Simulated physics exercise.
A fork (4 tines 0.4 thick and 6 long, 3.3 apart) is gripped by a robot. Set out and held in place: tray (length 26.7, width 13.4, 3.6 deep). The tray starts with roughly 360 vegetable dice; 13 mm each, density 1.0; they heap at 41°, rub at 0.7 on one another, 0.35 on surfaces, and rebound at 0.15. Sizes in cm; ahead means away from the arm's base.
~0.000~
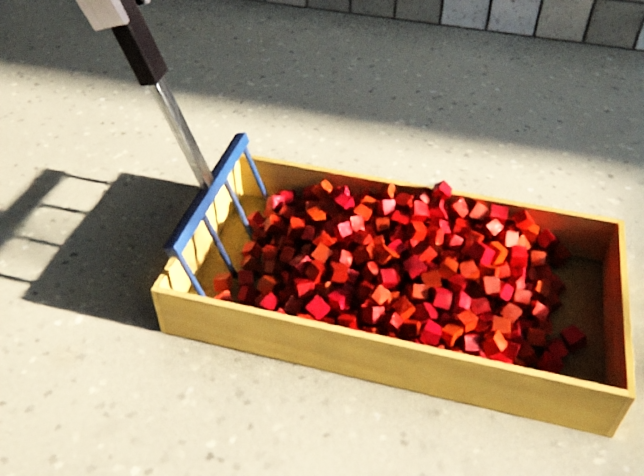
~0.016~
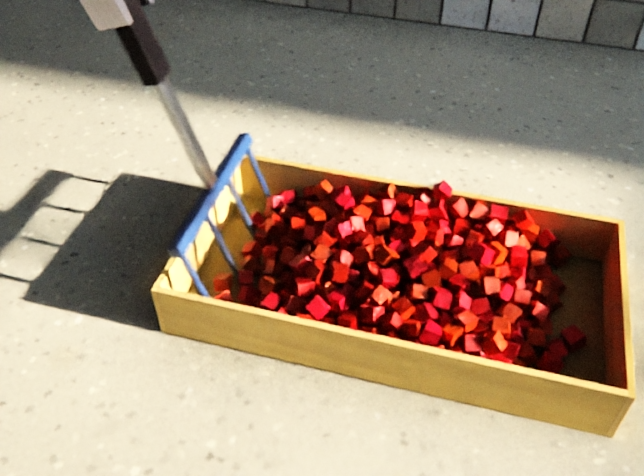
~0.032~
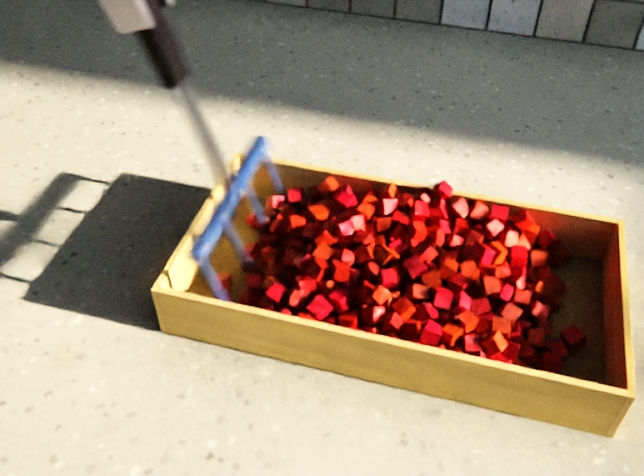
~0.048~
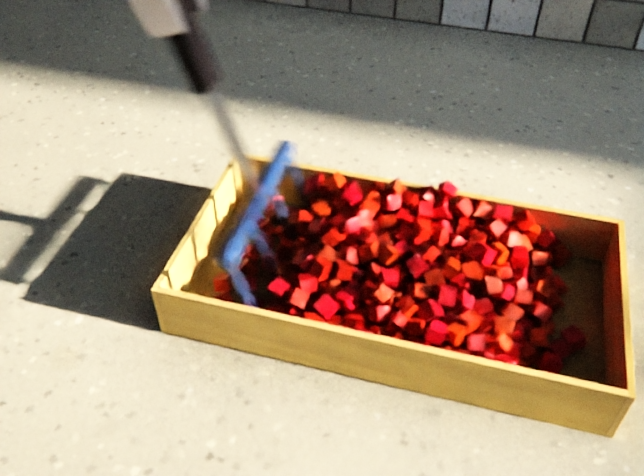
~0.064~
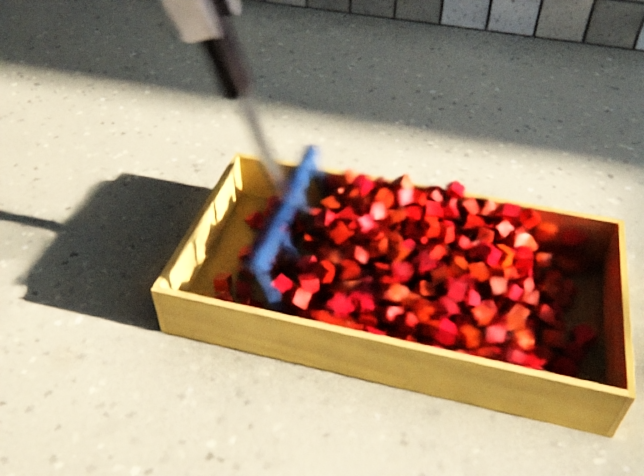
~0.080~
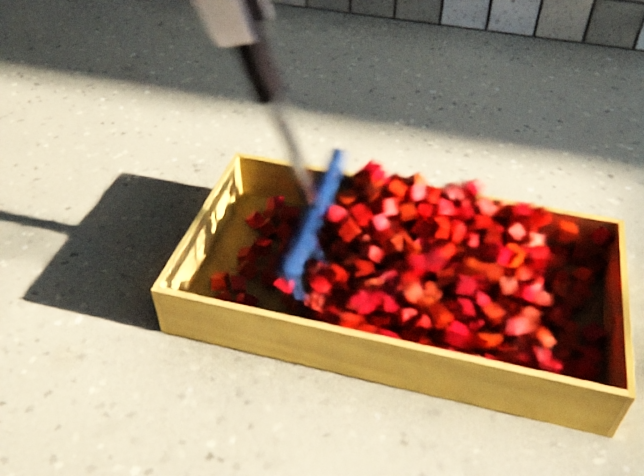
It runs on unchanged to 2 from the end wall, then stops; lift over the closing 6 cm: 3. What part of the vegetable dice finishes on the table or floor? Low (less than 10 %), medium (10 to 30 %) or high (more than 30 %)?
A high share, more than 30 %, ends on the table or floor.
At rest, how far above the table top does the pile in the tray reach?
Roughly 4.5 cm.
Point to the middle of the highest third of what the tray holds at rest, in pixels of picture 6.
At about (563, 301).
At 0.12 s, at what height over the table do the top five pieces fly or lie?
Roughly 8 cm.
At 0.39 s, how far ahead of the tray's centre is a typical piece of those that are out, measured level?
Some 26 cm.
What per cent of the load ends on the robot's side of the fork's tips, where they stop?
Roughly 50 per cent.
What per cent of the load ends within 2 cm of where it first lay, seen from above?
Roughly 10 per cent.
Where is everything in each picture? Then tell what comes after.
In the first frame, fork bar at (211, 189), sloping 72°; upper third of the load around (399, 254), from x 225 to 575, top at y 190; 364 in the tray.
In the second frame, fork bar at (214, 190), sloping 72°; upper third of the load around (399, 254), from x 225 to 575, top at y 190.
In the third frame, fork bar at (231, 193), sloping 72°; upper third of the load around (400, 256), from x 225 to 575, top at y 185.
In the fourth frame, fork bar at (258, 198), sloping 72°; upper third of the load around (395, 252), from x 225 to 575, top at y 180.
In the fifth frame, fork bar at (286, 203), sloping 72°; upper third of the load around (402, 253), from x 225 to 585, top at y 180.
In the sixth frame, fork bar at (315, 209), sloping 72°; upper third of the load around (418, 249), from x 220 to 605, top at y 170; 364 in the tray.
By 0.12 s, sloping 72°, highest piece 9 above the table; 361 in the tray, 3 in flight or on the tool.
By 0.17 s, sloping 72°, highest piece 13 above the table; 351 in the tray, 13 in flight or on the tool.
By 0.39 s, sloping 72°, highest piece 9 above the table; 224 in the tray, 117 on the table or floor, 23 in flight or on the tool.
By 1.09 s, sloping 72°, highest piece 4 above the table; 224 in the tray, 140 on the table or floor.
Final count, 224 in the tray, 140 on the table or floor. That is 38 % on the table or floor.
